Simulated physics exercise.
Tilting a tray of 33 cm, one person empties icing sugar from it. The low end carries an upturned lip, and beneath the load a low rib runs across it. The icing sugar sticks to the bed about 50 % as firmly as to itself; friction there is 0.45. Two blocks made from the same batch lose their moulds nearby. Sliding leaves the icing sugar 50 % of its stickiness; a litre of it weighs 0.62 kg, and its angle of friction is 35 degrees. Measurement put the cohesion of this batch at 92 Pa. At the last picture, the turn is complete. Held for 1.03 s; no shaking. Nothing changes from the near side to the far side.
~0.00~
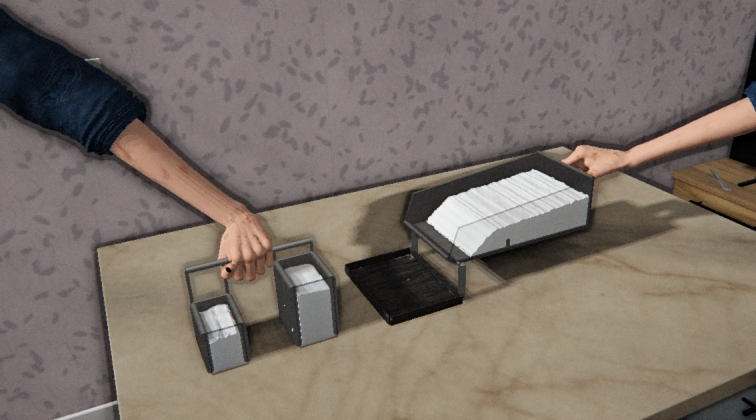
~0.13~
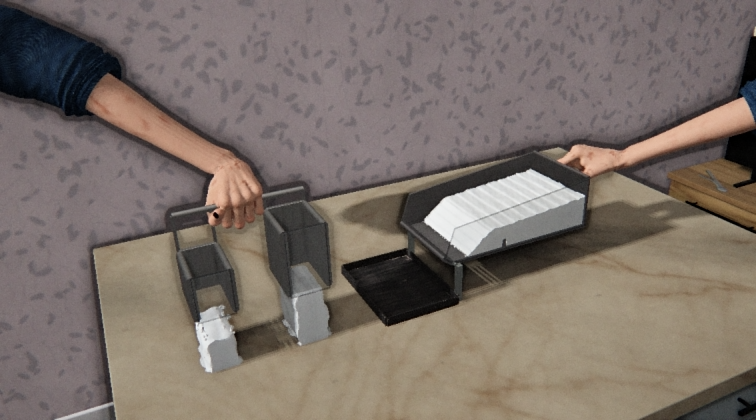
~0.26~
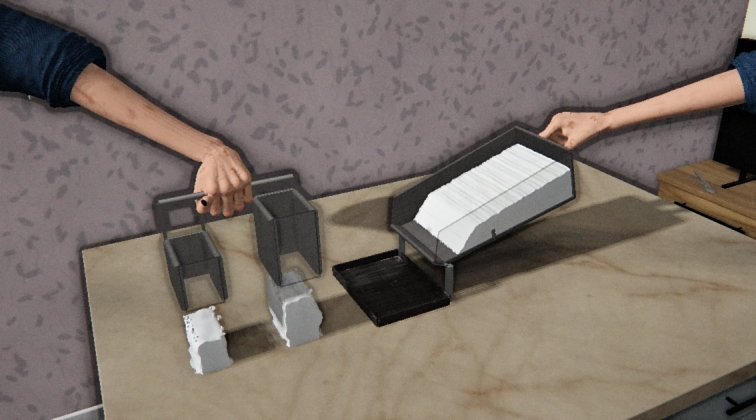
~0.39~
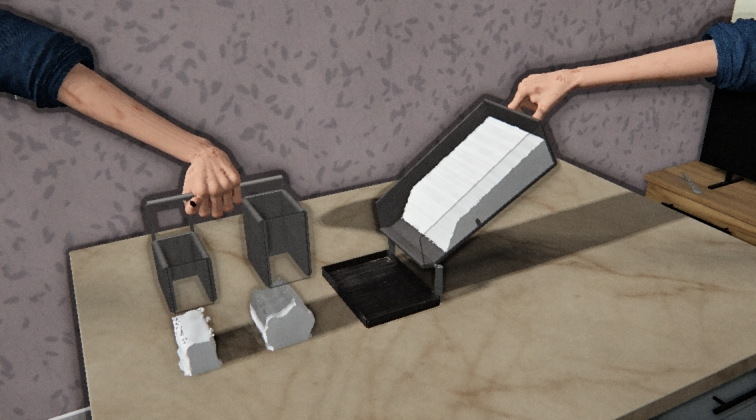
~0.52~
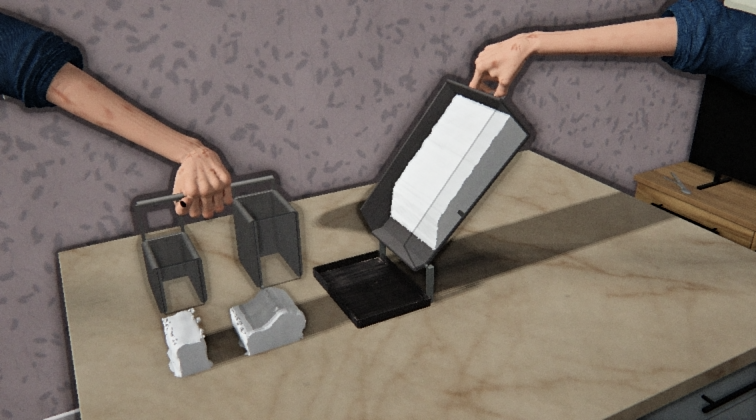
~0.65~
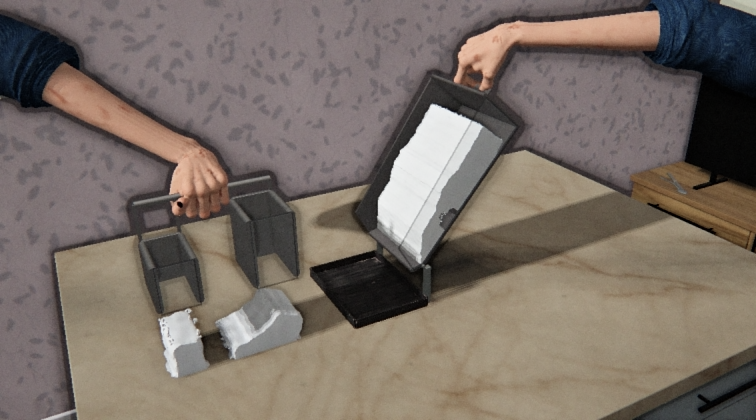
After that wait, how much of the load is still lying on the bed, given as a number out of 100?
About 31 out of 100.
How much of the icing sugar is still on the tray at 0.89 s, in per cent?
75 per cent, roughly.
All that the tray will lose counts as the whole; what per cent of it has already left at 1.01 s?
The figure comes out at some 70 percent.
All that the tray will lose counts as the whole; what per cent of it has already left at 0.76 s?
Fraction so far: Roughly 0 %.
After 0.76 s, the tilt is 50 degrees and 97 % is on the bed.
After 0.89 s, the tilt is 50 degrees and 74 % is on the bed.
After 1.01 s, the tilt is 50 degrees and 50 % is on the bed.
After 1.14 s, the tilt is 50 degrees and 36 % is on the bed.
After 1.65 s, at the end, the tilt is 50 degrees and 31 % is on the bed.
